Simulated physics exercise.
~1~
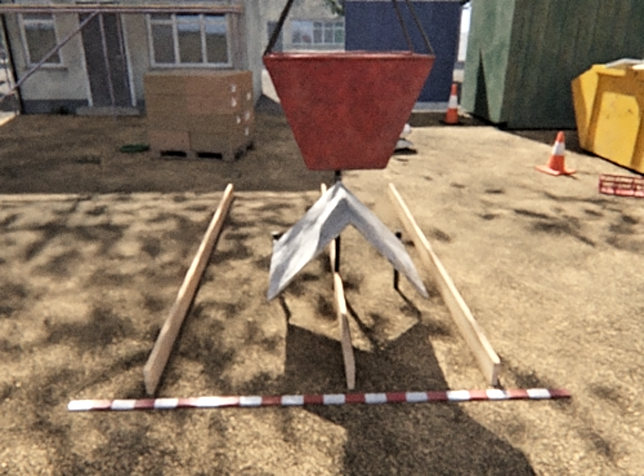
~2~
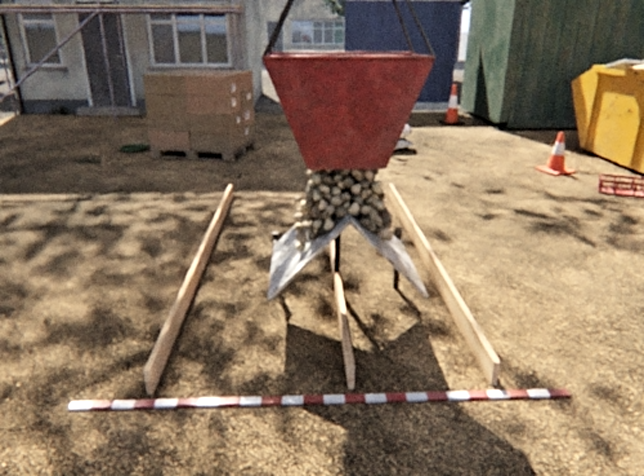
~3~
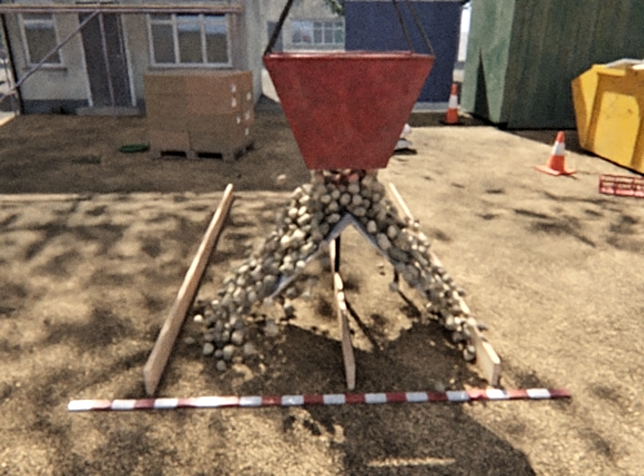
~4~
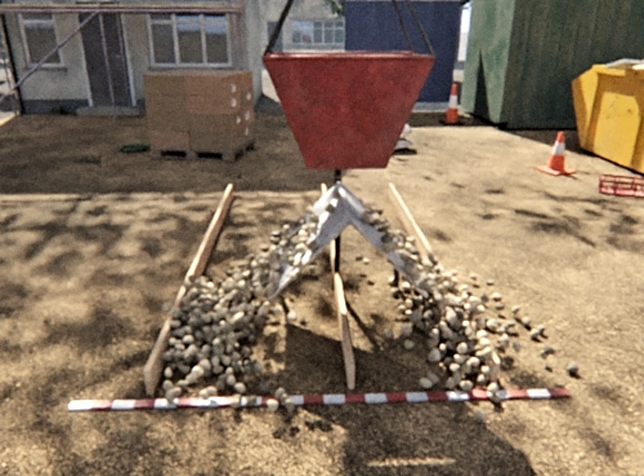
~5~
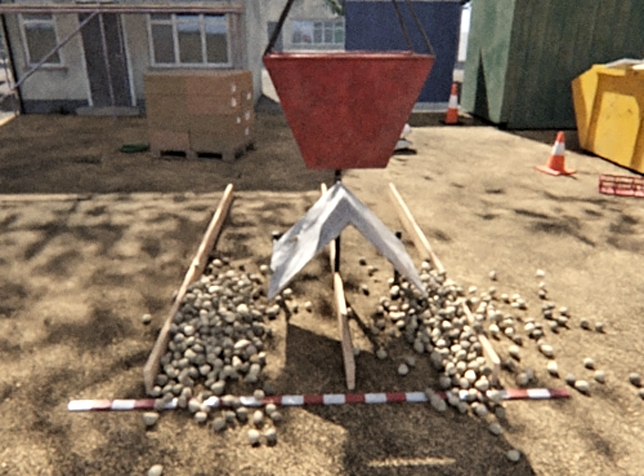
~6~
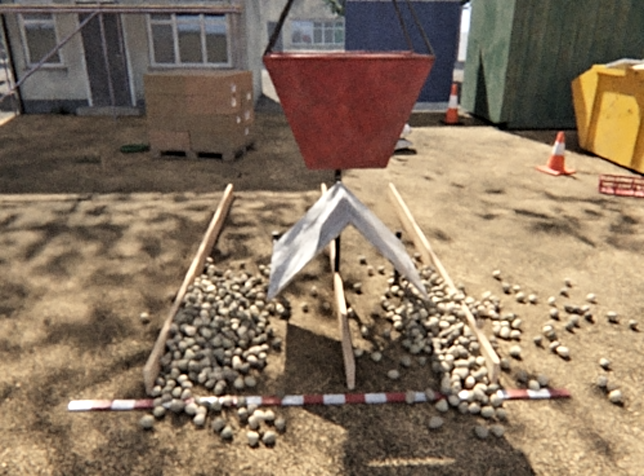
To begin with, a red skip hangs still above a peaked grey steel slope, with wooden planks marking off two bays behind a red and white striped pole on sandy ground. Rounded stones then pour from the bottom of the skip and pile onto the peak. They split and slide down both slopes towards the bays. The flow from the skip stops, and the last stones run off the steel as some spill past the right plank. At the end, the left bay holds somewhat more than the right, while a few stones lie scattered farther right.
